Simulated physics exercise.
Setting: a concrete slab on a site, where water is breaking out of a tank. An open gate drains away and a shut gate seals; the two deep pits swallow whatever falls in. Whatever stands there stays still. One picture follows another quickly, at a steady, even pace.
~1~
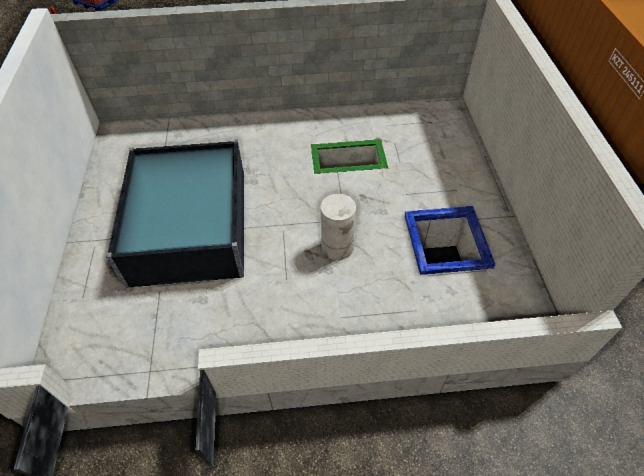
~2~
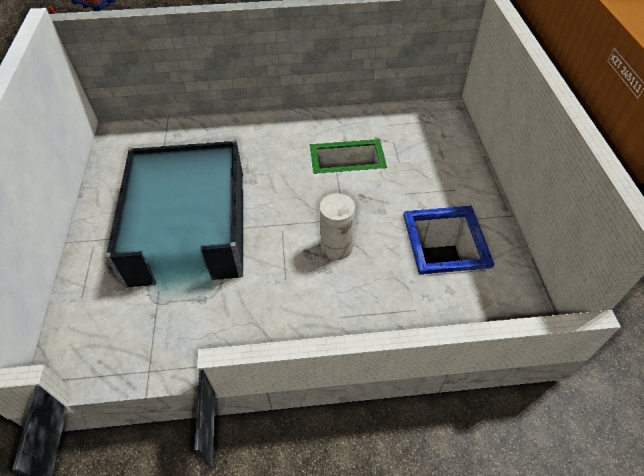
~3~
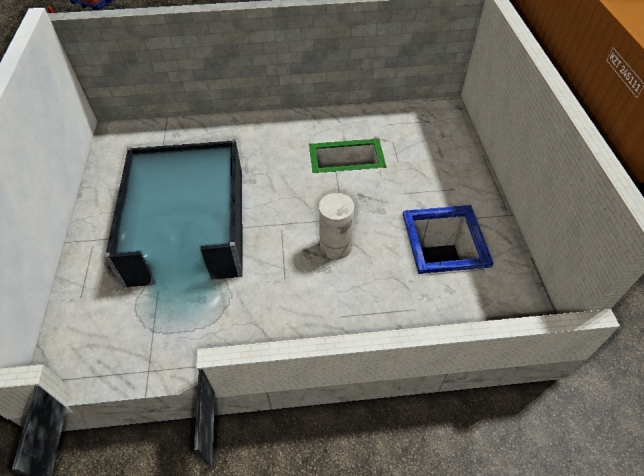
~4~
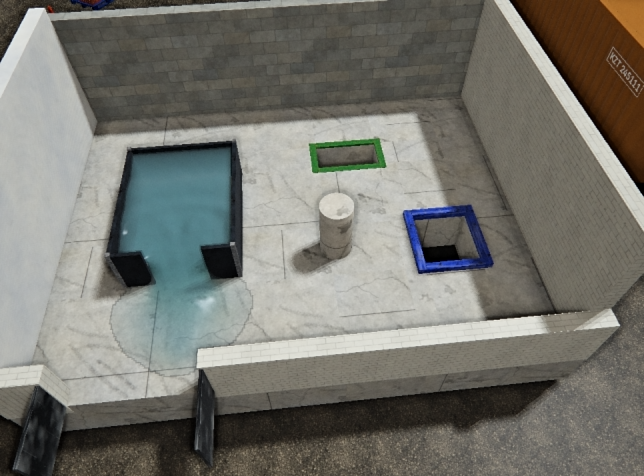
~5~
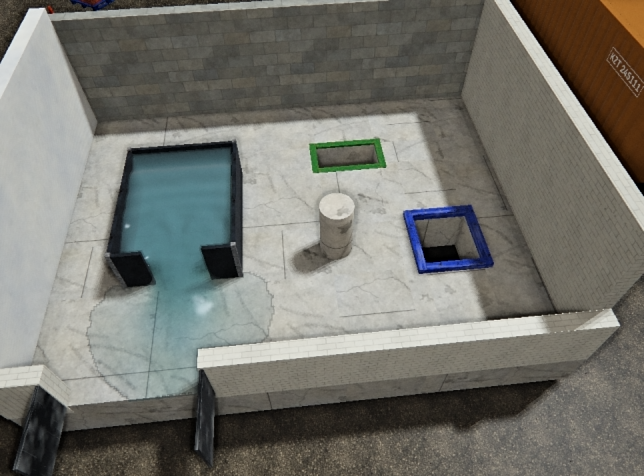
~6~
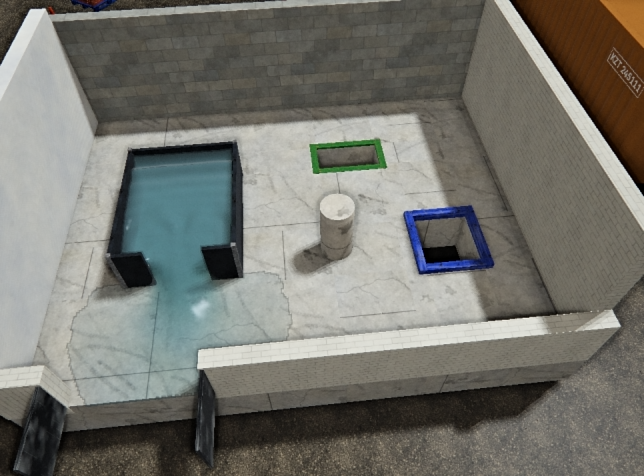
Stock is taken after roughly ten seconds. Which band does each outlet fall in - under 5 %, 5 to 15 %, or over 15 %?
Bands: The gate is in the over 15 % band; the green pit is in the under 5 % band; the blue pit is in the under 5 % band.
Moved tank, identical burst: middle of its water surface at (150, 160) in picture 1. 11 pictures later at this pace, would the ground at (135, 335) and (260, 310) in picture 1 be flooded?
Swamped, swamped.
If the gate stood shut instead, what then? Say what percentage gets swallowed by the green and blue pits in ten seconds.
Result, %: Green = 10; blue = 0.
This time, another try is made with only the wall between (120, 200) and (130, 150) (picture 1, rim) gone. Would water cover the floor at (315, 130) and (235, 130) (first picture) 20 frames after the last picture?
Going one by one: Sodden and then sodden.
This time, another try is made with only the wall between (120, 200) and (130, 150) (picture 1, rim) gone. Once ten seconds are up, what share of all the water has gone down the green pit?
Green: About 14 %.
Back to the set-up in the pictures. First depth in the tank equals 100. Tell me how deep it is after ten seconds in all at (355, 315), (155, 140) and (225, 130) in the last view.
Respectively 4, 2 and 0 per cent.
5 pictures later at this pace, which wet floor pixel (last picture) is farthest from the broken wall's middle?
Estimated pixel: (395, 355).
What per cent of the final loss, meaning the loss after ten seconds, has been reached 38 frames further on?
I'd put it at 80 per cent.
A moment on, water covers 15 % of the floor; the gate 10 %, the green pit 0 %, the blue pit 0 %.
Next, water covers 20 % of the floor; the gate 21 %, the green pit 0 %, the blue pit 0 %.
Then, water covers 35 % of the floor; the gate 32 %, the green pit 0 %, the blue pit 0 %.
Later, water covers 45 % of the floor; the gate 46 %, the green pit 0 %, the blue pit 0 %.
In the end, water covers 60 % of the floor; the gate 56 %, the green pit 1 %, the blue pit 0 %.
